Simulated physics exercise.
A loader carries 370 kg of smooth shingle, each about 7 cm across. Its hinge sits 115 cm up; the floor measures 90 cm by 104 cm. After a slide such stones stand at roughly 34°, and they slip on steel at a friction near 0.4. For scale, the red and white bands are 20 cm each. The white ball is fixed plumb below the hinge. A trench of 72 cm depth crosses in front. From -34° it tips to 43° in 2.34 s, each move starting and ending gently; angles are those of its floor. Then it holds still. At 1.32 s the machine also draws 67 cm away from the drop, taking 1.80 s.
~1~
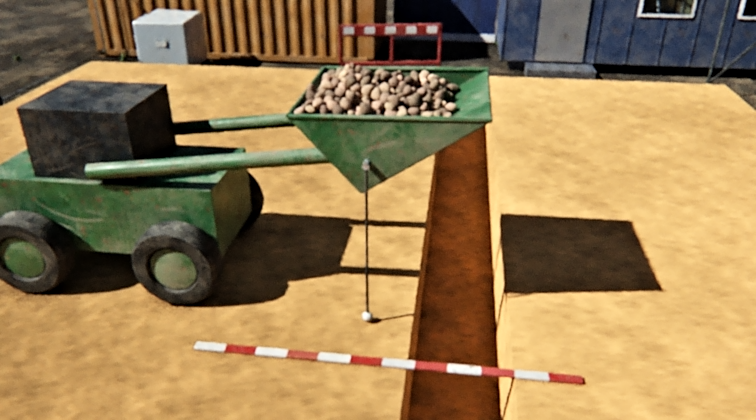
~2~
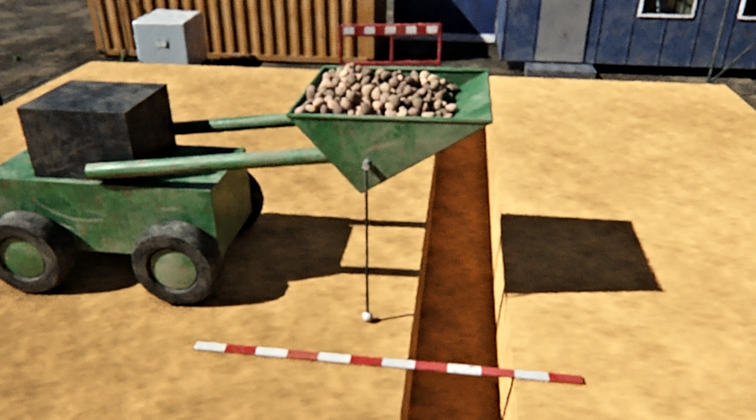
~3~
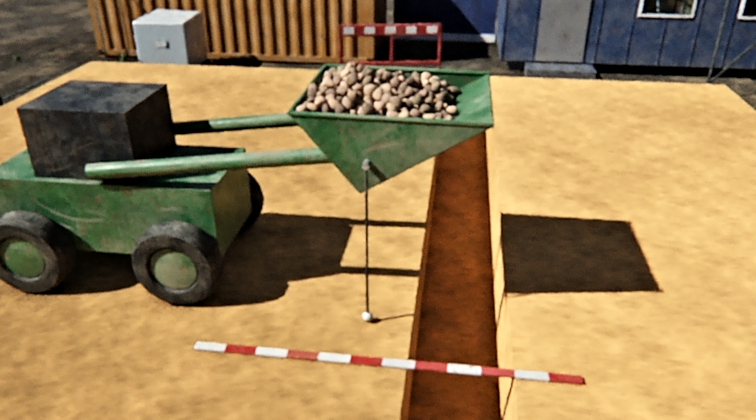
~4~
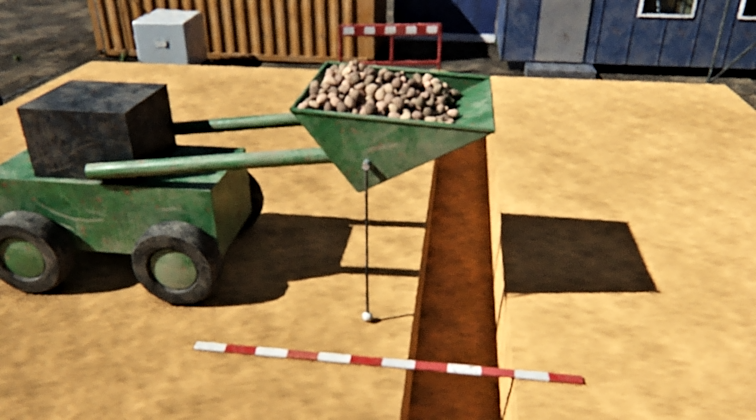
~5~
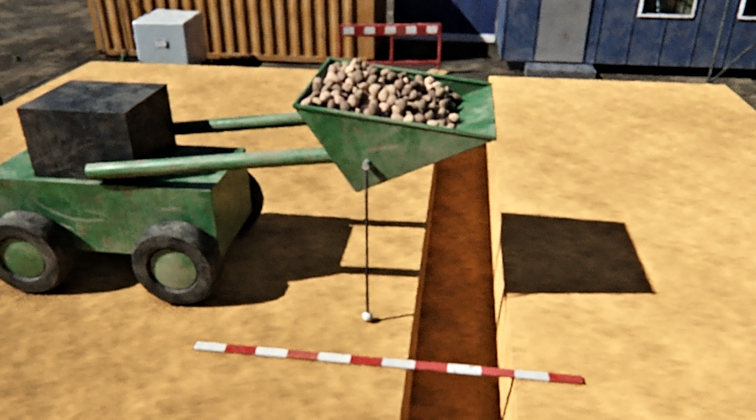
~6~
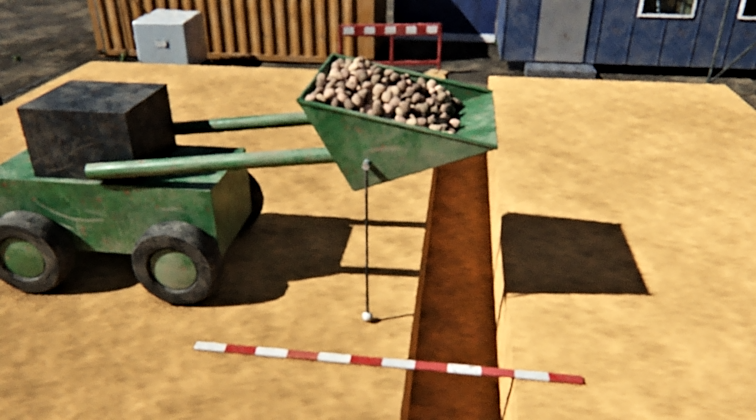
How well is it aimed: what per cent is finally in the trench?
Some 90 per cent of it.
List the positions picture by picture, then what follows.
In the first frame, the bucket is at -34°, its lip at (492, 120); the top of the load is at (362, 78).
In the second frame, lip at (492, 121), floor tilted -33°, highest stones at (363, 78).
In the third frame, the bucket is at -32°, its lip at (494, 125); the top of the load is at (357, 76).
In the fourth frame, lip at (495, 131), floor tilted -29°, highest stones at (356, 74).
In the fifth frame, lip at (497, 138), floor tilted -26°, highest stones at (351, 72).
In the sixth frame, lip at (498, 147), floor tilted -21°, highest stones at (350, 68).
A little later the floor is at 31°; 70 % in the bucket, 29 % in the trench, 1 % past the trench; the foremost stones are at (517, 278).
Then the floor is at 43°; 0 % in the bucket, 8 % short of the trench, 84 % in the trench, 8 % past the trench; the foremost stones are at (629, 303).
Later still the floor is at 43°; 0 % in the bucket, 2 % short of the trench, 91 % in the trench, 8 % past the trench; the foremost stones are at (670, 301).
In the end the floor is at 43°; 0 % in the bucket, 2 % short of the trench, 91 % in the trench, 8 % past the trench; the foremost stones are at (670, 301).
